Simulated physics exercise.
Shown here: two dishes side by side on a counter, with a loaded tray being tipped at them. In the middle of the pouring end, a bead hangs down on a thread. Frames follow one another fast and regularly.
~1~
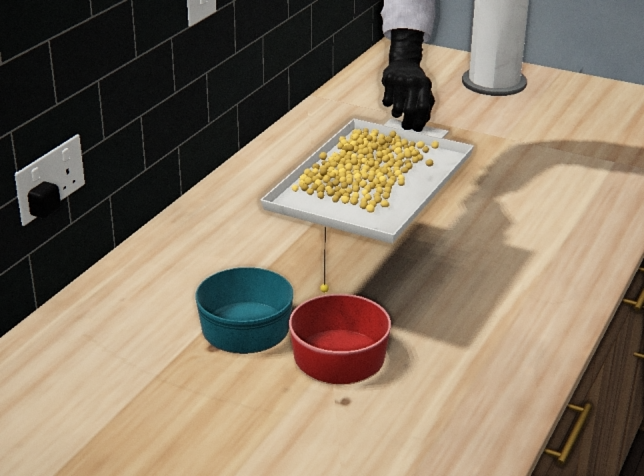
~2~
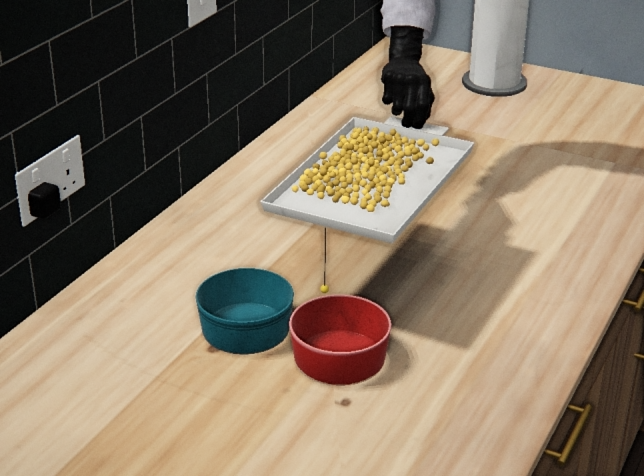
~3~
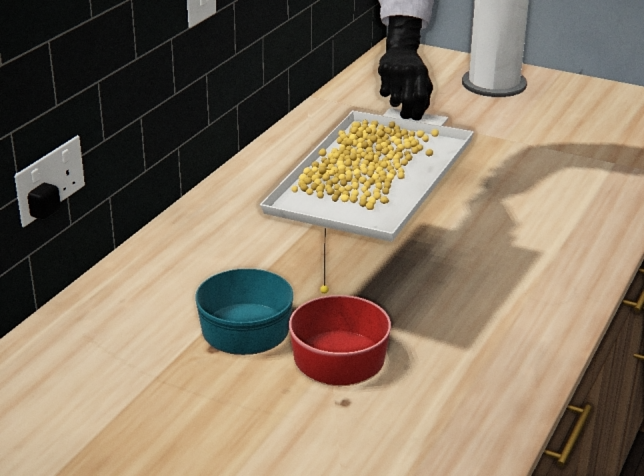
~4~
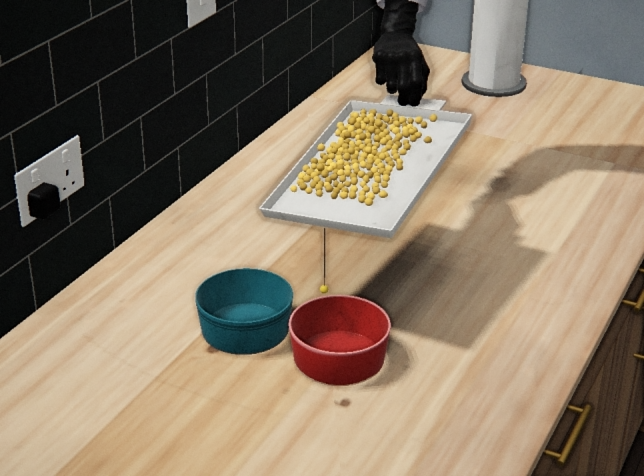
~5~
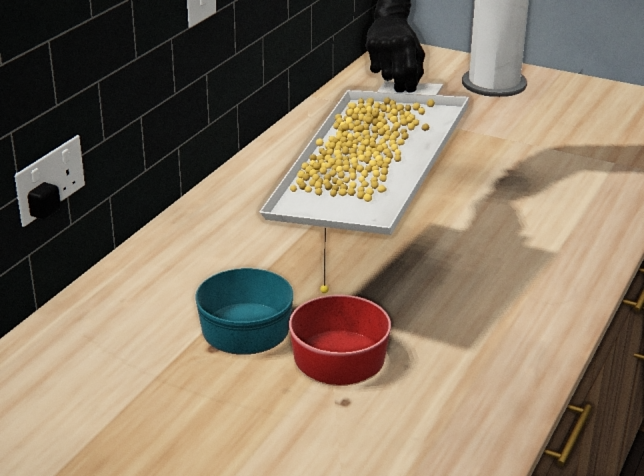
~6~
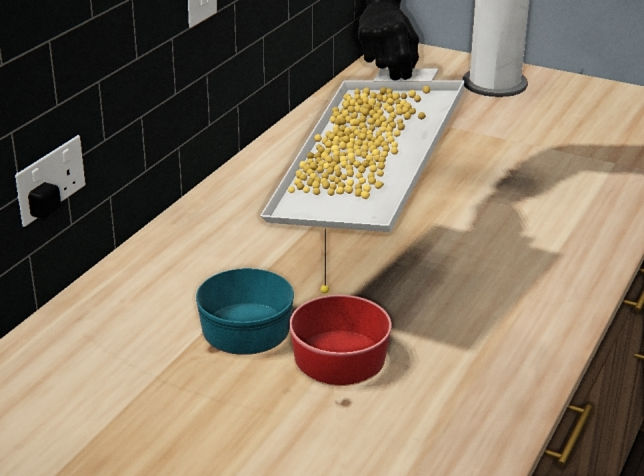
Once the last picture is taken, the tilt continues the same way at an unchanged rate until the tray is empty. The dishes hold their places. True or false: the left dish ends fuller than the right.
True.
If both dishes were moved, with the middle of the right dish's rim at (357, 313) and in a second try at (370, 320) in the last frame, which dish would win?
The leftmost dish, then the leftmost dish.
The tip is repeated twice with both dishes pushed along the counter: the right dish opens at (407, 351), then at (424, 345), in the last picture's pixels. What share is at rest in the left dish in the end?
About 20 per cent, then about 20 per cent.
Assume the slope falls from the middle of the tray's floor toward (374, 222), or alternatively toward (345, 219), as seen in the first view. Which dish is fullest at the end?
First case: The dish at right. Second case: The dish at right.
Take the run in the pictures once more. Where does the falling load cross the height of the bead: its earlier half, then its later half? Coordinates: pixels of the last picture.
Around (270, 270), followed by around (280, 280).
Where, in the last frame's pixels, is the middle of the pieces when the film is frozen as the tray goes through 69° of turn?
Centre estimate: (302, 170).
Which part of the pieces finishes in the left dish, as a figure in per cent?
About 80 per cent.
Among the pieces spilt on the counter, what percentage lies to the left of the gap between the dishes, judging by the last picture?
Near 40 per cent.
Soon after the last picture, tray tipped steeply; nearly all on the tray; a stray few in the left dish; a stray few in the air.
A little later, tray tipped past a quarter turn; a small part on the tray; a stray few in the right dish; about two thirds in the left dish; a small part outside both; a small part in the air.
Later still, tray tipped past a quarter turn; a small part in the right dish; most in the left dish; about a quarter outside both.
At rest, tray tipped past a quarter turn; a small part in the right dish; most in the left dish; about a quarter outside both.
